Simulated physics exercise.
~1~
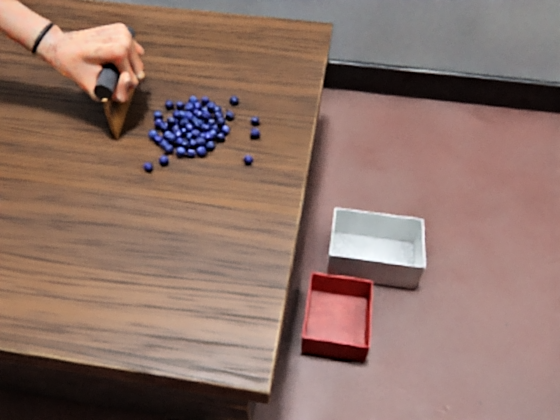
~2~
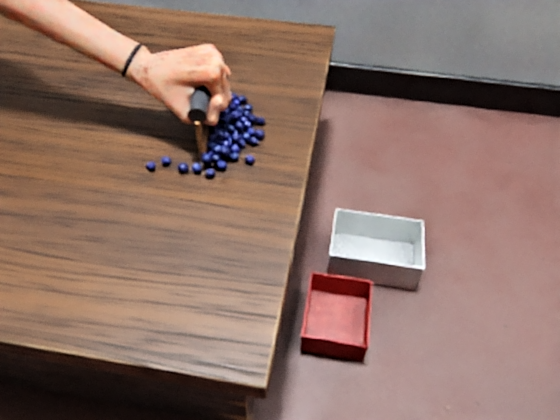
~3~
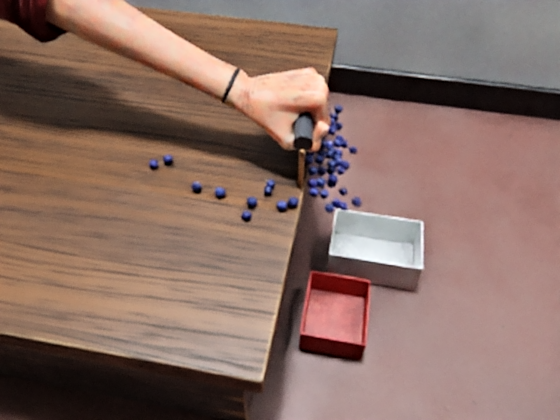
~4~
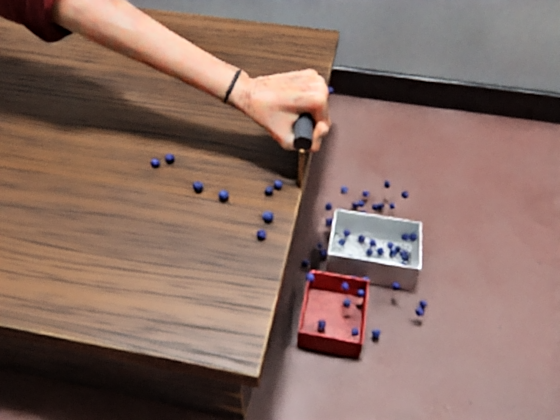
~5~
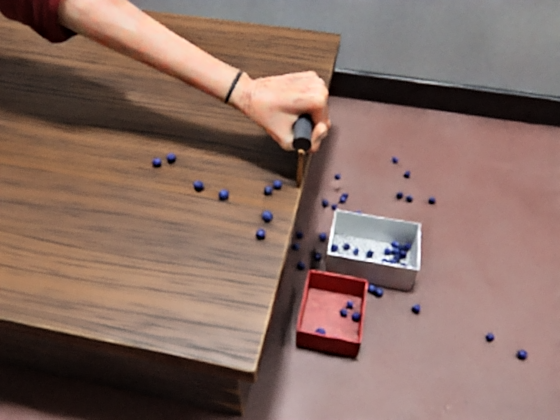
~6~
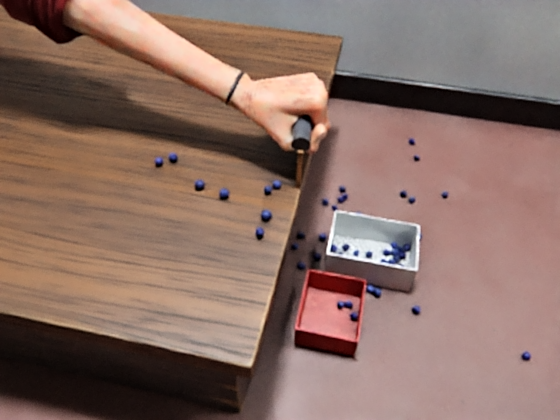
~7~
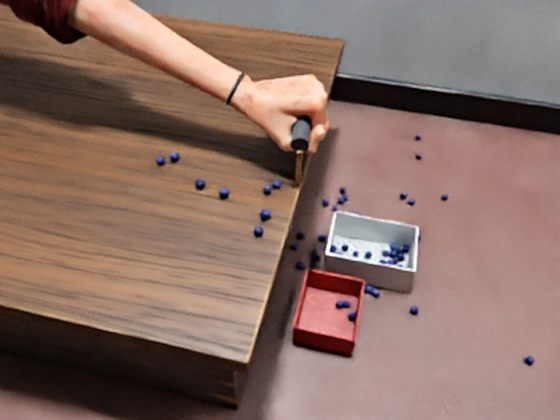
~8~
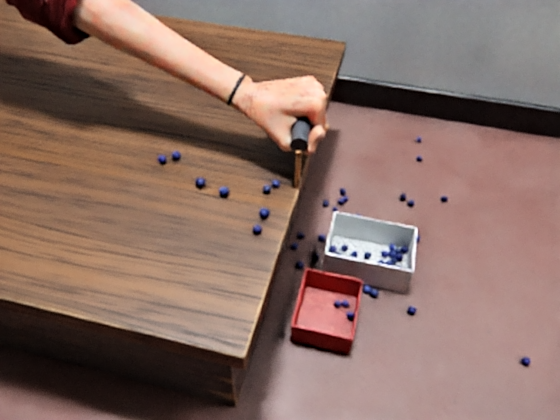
A hand scrapes blueberries off a table edge, some landing in tins, many missing.
